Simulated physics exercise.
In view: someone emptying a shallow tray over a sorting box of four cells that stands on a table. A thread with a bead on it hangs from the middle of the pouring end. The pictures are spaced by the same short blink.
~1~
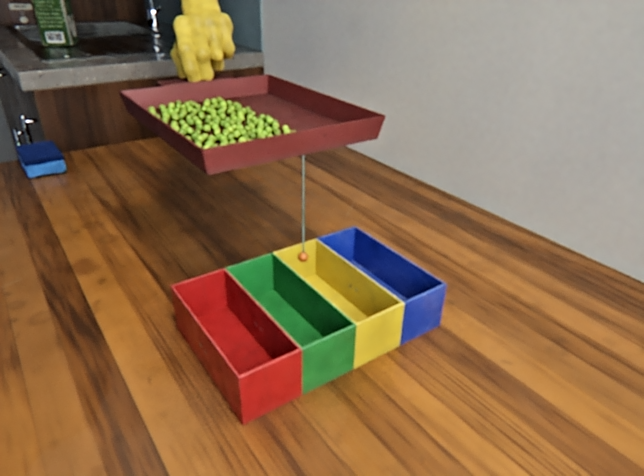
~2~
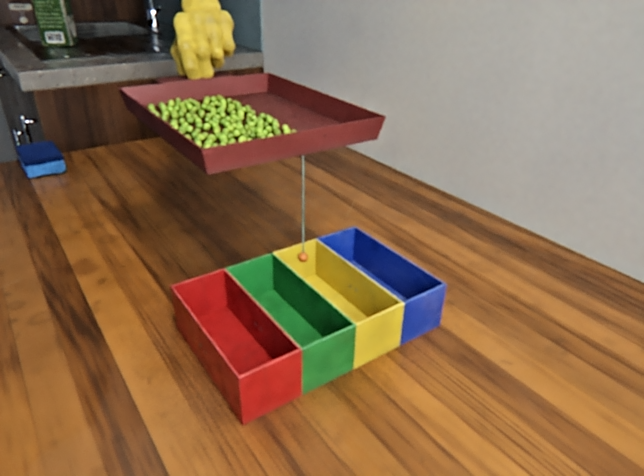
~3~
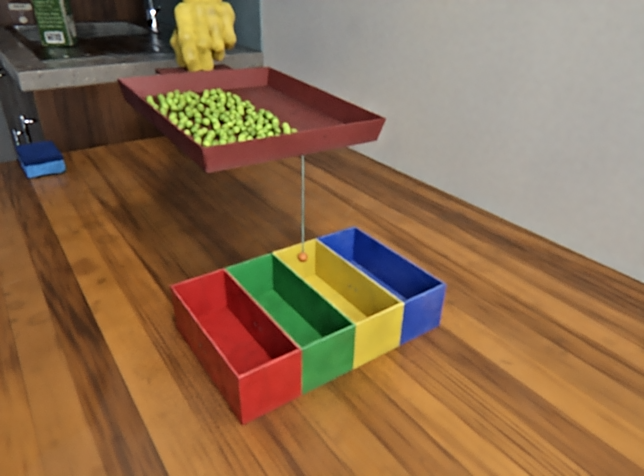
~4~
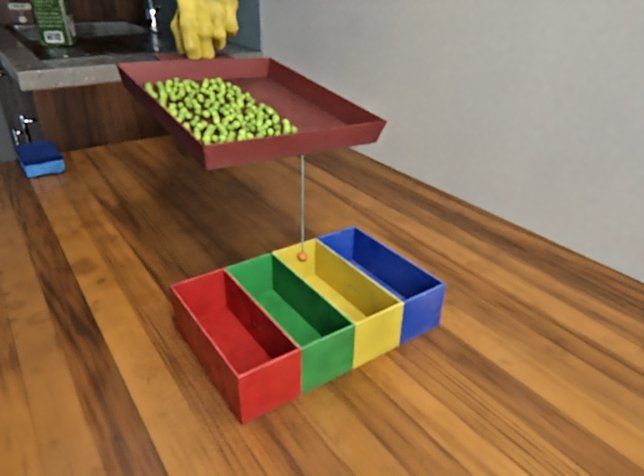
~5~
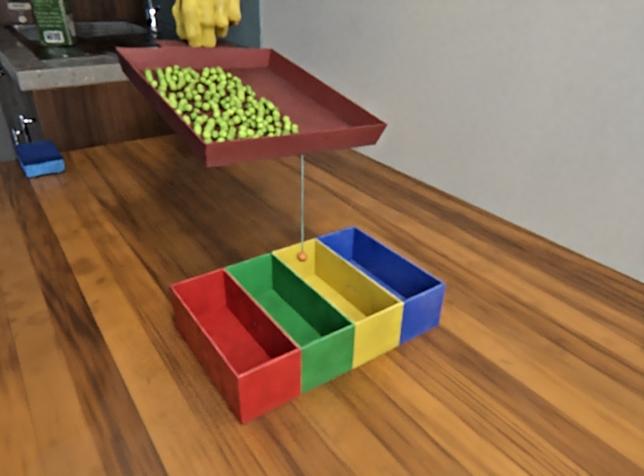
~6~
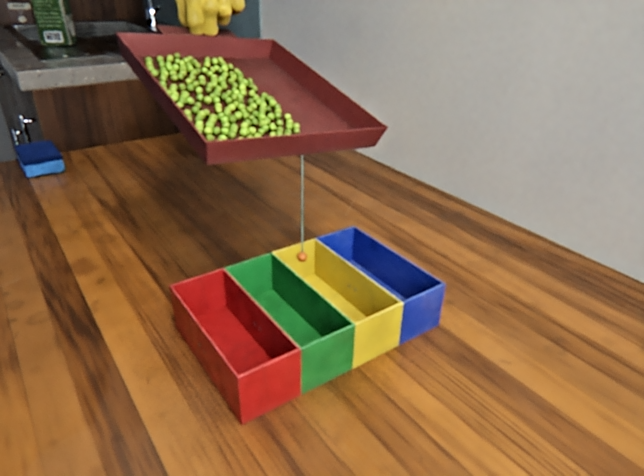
At first, a shallow dark red tray of green dried peas sits level above a sorting box with red, green, yellow and blue cells, a bead hanging still on its thread. Then the tray's far side gradually rises, tilting it more steeply, while the peas stay bunched toward the left.
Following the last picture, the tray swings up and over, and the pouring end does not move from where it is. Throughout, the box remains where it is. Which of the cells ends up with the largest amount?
The blue cell ends up with the largest amount.
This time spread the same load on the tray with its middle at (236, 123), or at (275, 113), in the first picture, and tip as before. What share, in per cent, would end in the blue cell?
You'd get near 70 percent first and near 80 percent after that.
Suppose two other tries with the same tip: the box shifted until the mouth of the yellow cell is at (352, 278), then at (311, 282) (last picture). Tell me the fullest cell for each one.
First try: That blue cell. Second try: The blue cell.
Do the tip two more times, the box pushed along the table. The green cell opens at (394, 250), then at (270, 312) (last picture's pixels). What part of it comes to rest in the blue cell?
Roughly 0 per cent, then roughly 40 per cent.
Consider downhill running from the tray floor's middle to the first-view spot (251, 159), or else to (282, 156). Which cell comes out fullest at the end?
The first time it is the red one, and the second time it is that red cell.
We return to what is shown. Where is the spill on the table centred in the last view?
Near (463, 285).
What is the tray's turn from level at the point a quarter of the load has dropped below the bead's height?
At roughly 105°.
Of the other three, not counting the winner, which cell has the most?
That is that yellow cell.
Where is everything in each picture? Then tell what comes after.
Corners of the pouring end (205, 147) and (379, 115), level; middle of the load (227, 126), dried peas; bead on its thread (303, 257); red cell (272, 382); green cell (329, 355); yellow cell (379, 331); blue cell (423, 310), in the first picture.
Corners of the pouring end (205, 147) and (379, 116), level; middle of the load (227, 125), in the second picture.
Corners of the pouring end (206, 145) and (379, 118), tipped barely, lowest at the right corner; middle of the load (226, 120), in the third picture.
Corners of the pouring end (207, 143) and (380, 120), tipped a little, lowest at the right corner; middle of the load (226, 114), in the fourth picture.
Corners of the pouring end (208, 140) and (381, 123), tipped a little, lowest at the right corner; middle of the load (227, 107), in the fifth picture.
Corners of the pouring end (210, 139) and (381, 125), tipped clearly, lowest at the right corner; middle of the load (228, 101); red cell (271, 381); green cell (328, 354); yellow cell (378, 331); blue cell (422, 310), in the sixth picture.
Just after the last frame, tray tipped steeply; almost all on the tray; just a few in the blue cell.
A moment on, tray tipped right over; almost all on the tray; just a few in the blue cell; about a tenth falling or outside the box.
Further on, tray tipped past a quarter turn; roughly two thirds in the blue cell; roughly a quarter in the yellow cell; just a few in the green cell; about a tenth falling or outside the box.
When it is over, tray tipped past a quarter turn; roughly two thirds in the blue cell; roughly a quarter in the yellow cell; just a few in the green cell; not one in the red cell; about a tenth outside the box.
